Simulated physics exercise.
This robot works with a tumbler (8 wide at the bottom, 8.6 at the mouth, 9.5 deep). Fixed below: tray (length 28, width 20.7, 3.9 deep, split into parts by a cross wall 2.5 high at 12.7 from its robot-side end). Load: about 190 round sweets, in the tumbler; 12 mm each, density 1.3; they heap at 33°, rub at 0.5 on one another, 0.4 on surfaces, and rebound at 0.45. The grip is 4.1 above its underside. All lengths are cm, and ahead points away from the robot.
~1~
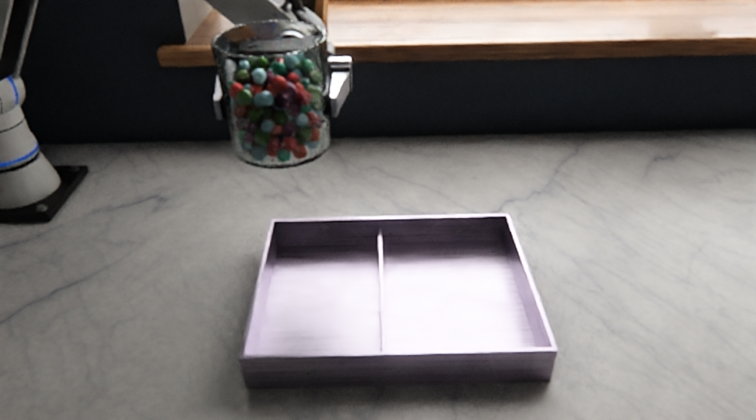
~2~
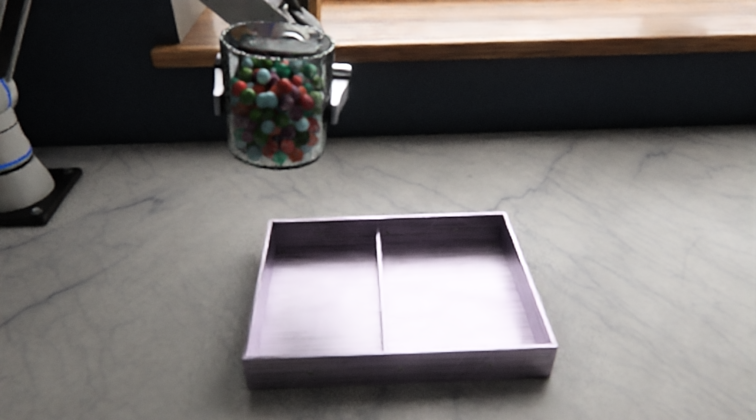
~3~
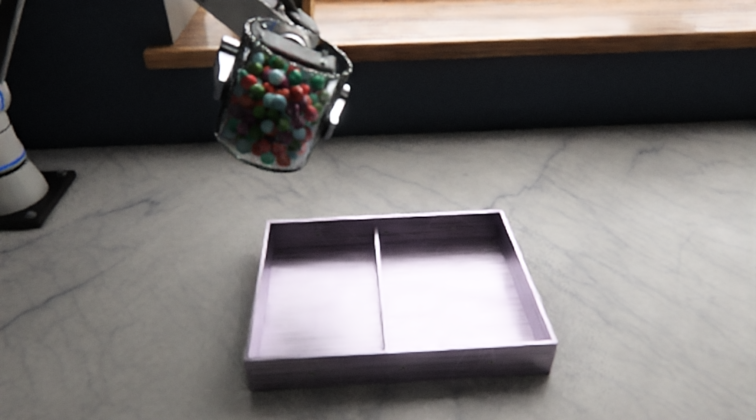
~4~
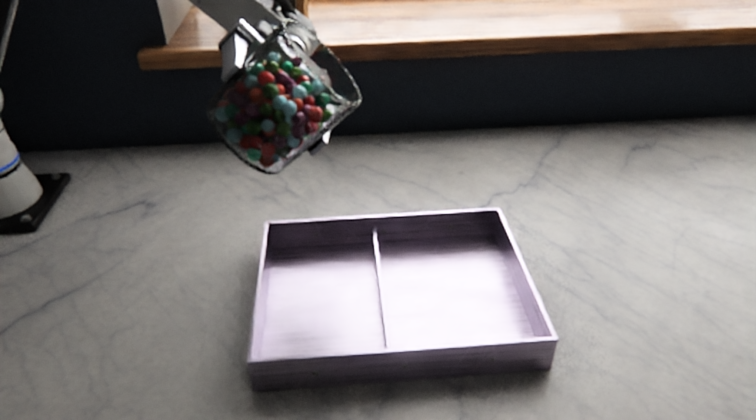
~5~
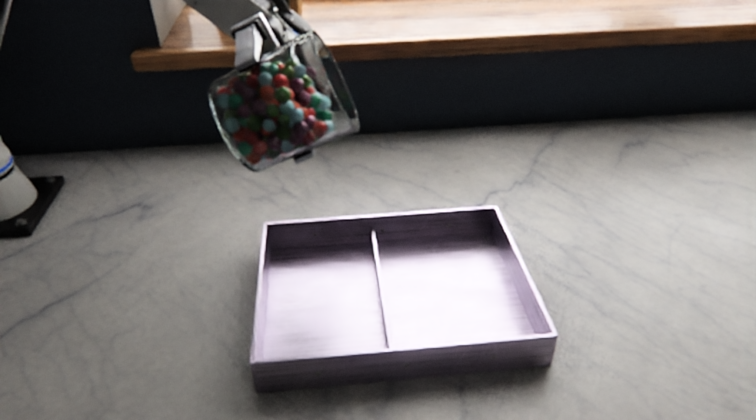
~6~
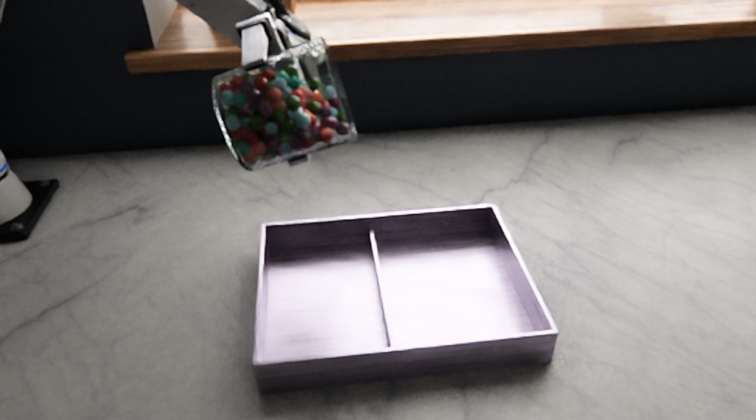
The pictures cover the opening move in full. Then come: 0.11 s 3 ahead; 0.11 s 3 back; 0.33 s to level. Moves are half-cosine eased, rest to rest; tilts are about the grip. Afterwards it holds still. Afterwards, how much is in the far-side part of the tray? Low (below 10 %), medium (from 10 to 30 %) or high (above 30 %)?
A medium share, from 10 to 30 %, ends in the far-side part of the tray.
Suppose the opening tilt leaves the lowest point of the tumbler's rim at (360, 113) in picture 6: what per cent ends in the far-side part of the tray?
About 5 per cent.
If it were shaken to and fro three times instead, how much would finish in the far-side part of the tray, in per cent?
Then about 35 per cent.
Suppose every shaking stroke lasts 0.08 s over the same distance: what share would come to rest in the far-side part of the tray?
In that case some 30 per cent.
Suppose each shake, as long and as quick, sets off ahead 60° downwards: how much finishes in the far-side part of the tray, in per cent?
About 5 per cent.
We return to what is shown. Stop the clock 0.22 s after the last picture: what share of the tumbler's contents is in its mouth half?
About 55 per cent.
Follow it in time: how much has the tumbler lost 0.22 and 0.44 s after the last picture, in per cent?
About 10, 20.
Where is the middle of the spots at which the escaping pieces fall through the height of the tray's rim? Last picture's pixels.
Around (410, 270).
Then, 0.22 s after the last picture, tilted 74° forward, highest piece 26 above the table; 174 in the tumbler, 19 in flight or on a rim.
Then, 0.44 s after the last picture, tilted 19° forward, highest piece 29 above the table; 155 in the tumbler, 29 in the far-side part, 3 in the robot-side part, 6 in flight or on a rim.
Then, 0.75 s after the last picture, level, highest piece 27 above the table; 153 in the tumbler, 34 in the far-side part, 5 in the robot-side part, 1 in flight or on a rim.
Then, 1.80 s after the last picture, level, highest piece 26 above the table; 153 in the tumbler, 34 in the far-side part, 6 in the robot-side part.
Final count, 153 in the tumbler, 34 in the far-side part, 6 in the robot-side part. That is 18 % in the far-side part of the tray.
